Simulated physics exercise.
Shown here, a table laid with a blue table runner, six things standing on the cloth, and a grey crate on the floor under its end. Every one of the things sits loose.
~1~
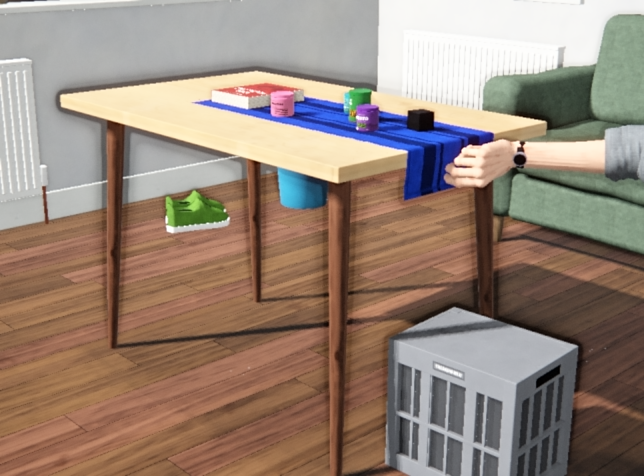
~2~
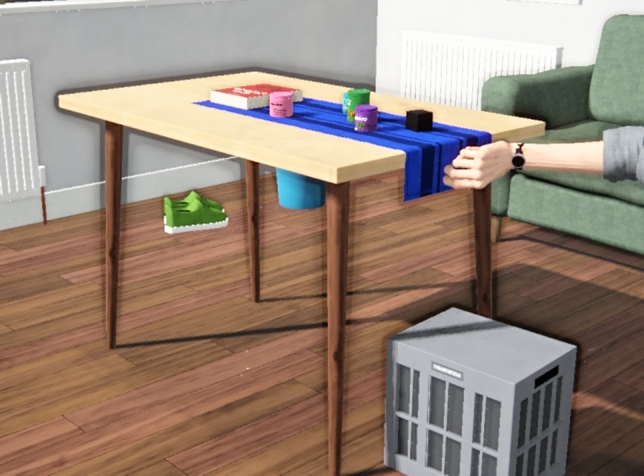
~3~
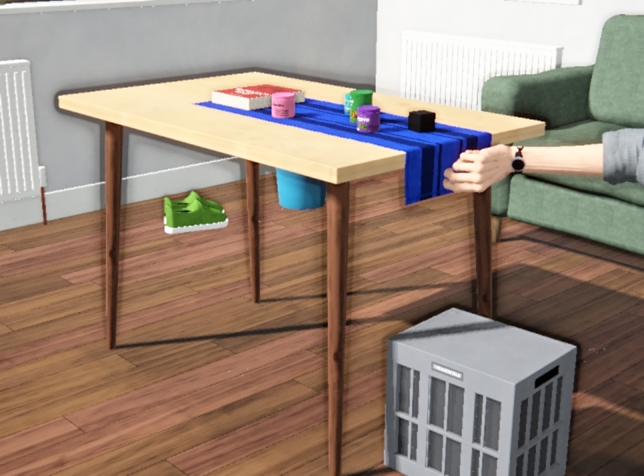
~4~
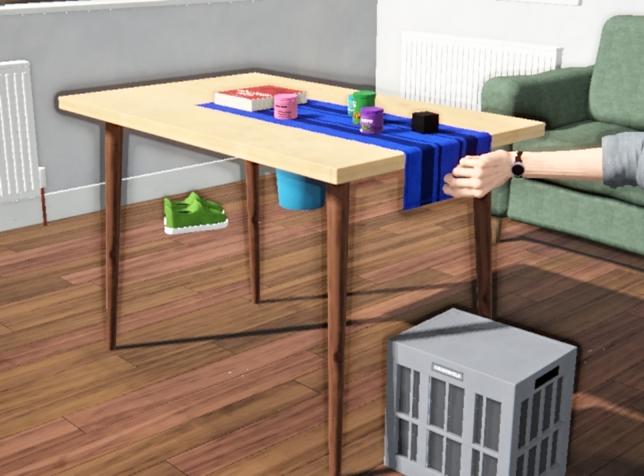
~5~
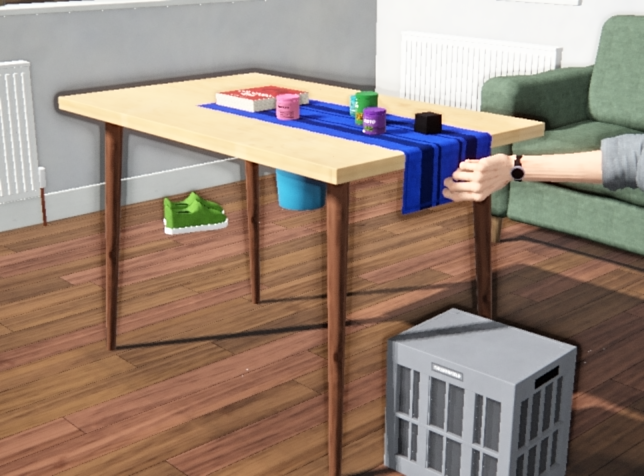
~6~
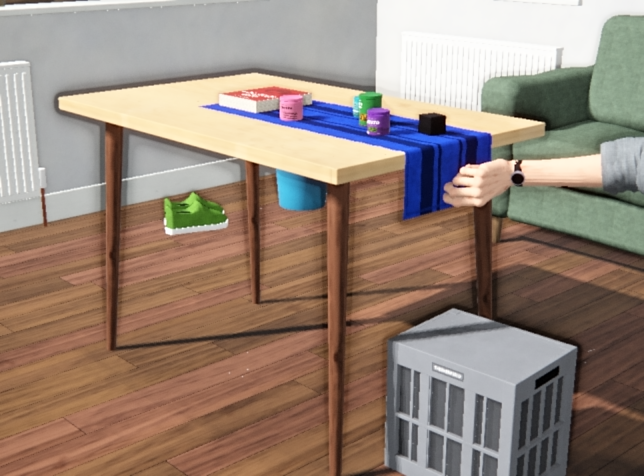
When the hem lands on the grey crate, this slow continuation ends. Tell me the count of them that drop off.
My guess is it ends up with three missing from the top.
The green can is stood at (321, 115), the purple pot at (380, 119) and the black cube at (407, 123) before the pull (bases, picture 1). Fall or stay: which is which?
Green can - stays aboard. Purple pot - leaves the top. Black cube - leaves the top.
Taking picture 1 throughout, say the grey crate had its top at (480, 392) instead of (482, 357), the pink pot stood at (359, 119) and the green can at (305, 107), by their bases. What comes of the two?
Result: Pink pot gone, green can still there.
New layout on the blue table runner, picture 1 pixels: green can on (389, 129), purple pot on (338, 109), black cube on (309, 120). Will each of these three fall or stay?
Of these three, the green can takes a tumble, the purple pot rides it out, the black cube rides it out.
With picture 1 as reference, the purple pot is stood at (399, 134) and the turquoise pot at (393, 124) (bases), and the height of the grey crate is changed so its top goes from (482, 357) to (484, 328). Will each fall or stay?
The purple pot? Lost. The turquoise pot? Lost.
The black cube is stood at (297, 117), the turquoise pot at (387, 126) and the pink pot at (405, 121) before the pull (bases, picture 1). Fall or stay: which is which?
Black cube: Stays. Turquoise pot: Goes. Pink pot: Goes.
Early on, hem near (447, 275); black cube gone.
Midway, hem on the crate; black cube, purple pot and green can gone.
Finally, hem on the crate; black cube, purple pot and green can gone. The table loses three.
